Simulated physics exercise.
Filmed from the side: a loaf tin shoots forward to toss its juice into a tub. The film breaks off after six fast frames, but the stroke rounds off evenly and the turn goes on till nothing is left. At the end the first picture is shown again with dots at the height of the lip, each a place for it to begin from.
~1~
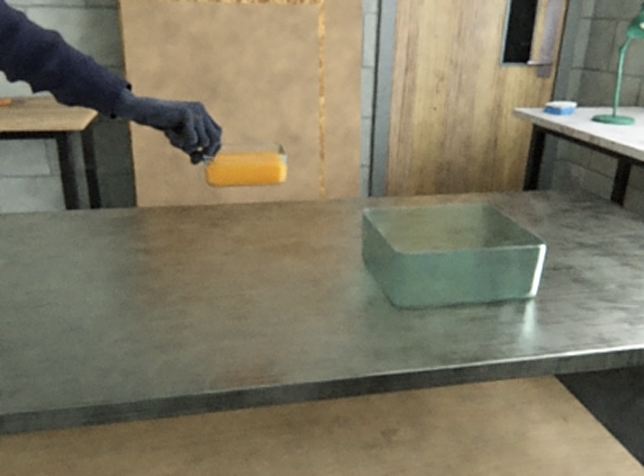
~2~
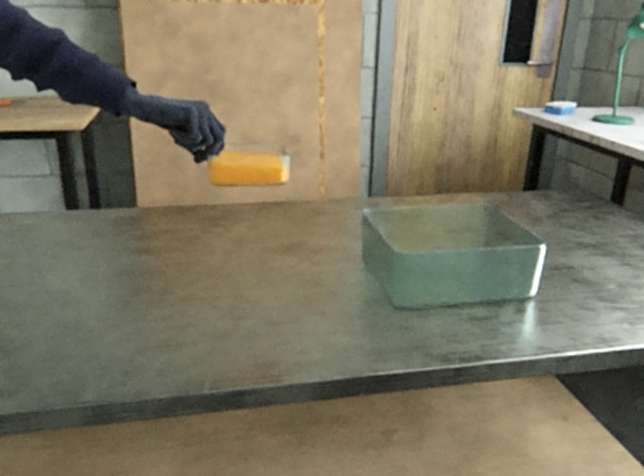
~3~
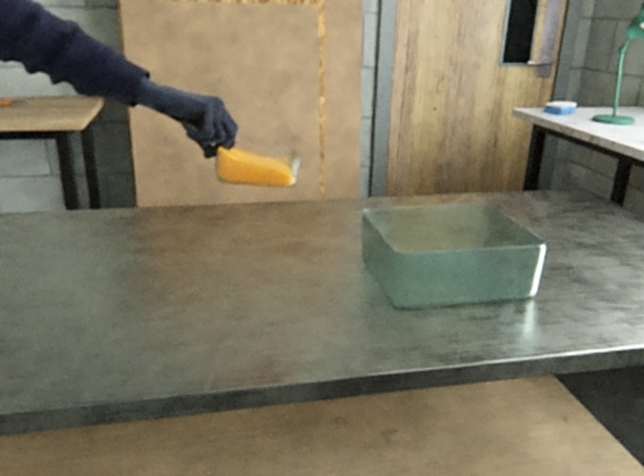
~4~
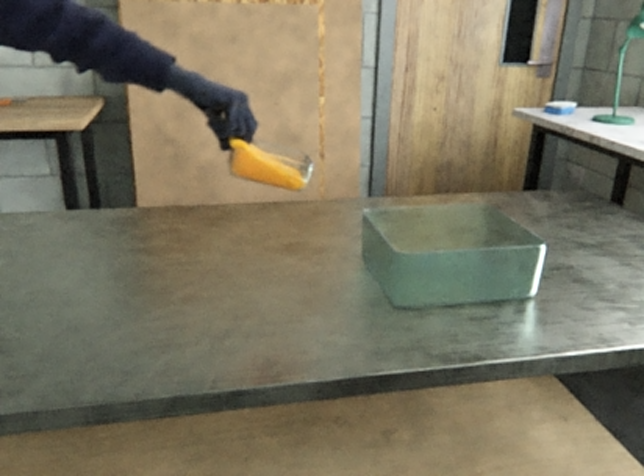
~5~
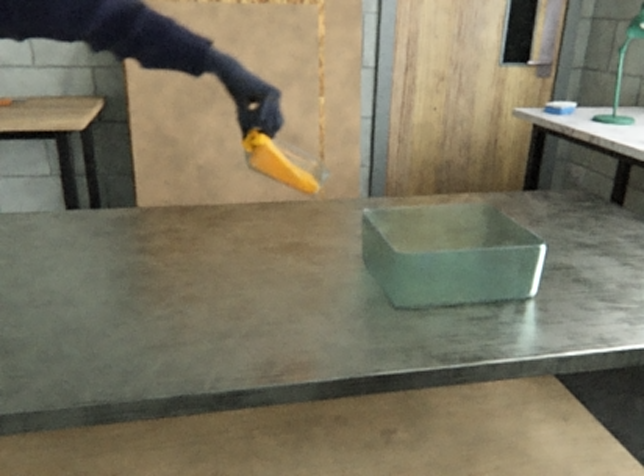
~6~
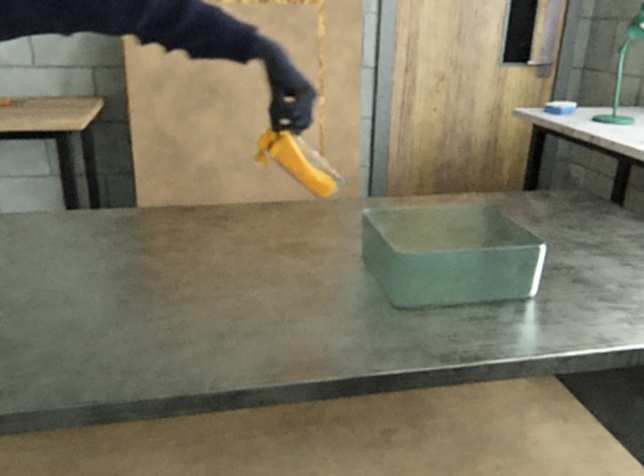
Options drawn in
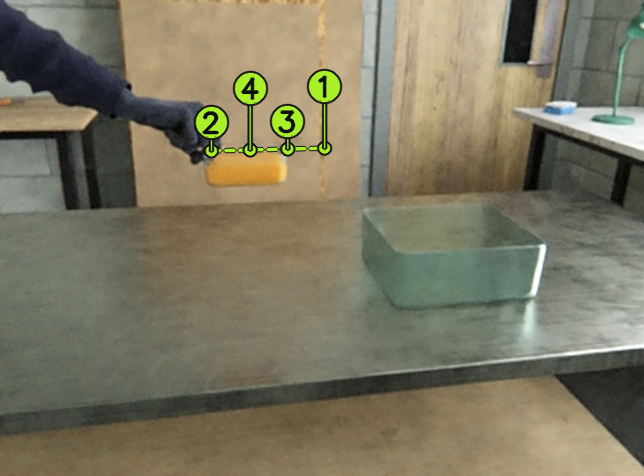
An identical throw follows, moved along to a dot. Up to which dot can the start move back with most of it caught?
The answer is dot 4.
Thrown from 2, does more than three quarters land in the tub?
No, less.
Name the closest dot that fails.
That is dot 2.
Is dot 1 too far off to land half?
No, that is safe.
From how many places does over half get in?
Three of them.
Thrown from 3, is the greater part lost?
No.
On the marked copy, 1 at (324, 148); 2 at (211, 150); 3 at (287, 149); 4 at (250, 150).
With 1, about 91 % lands in the tub, 7 % falls short.
With 2, about 25 % lands in the tub, 70 % falls short and 5 % goes beside or beyond.
With 3, about 79 % lands in the tub, 10 % falls short and 10 % goes beside or beyond.
With 4, about 67 % lands in the tub, 24 % falls short and 9 % goes beside or beyond.
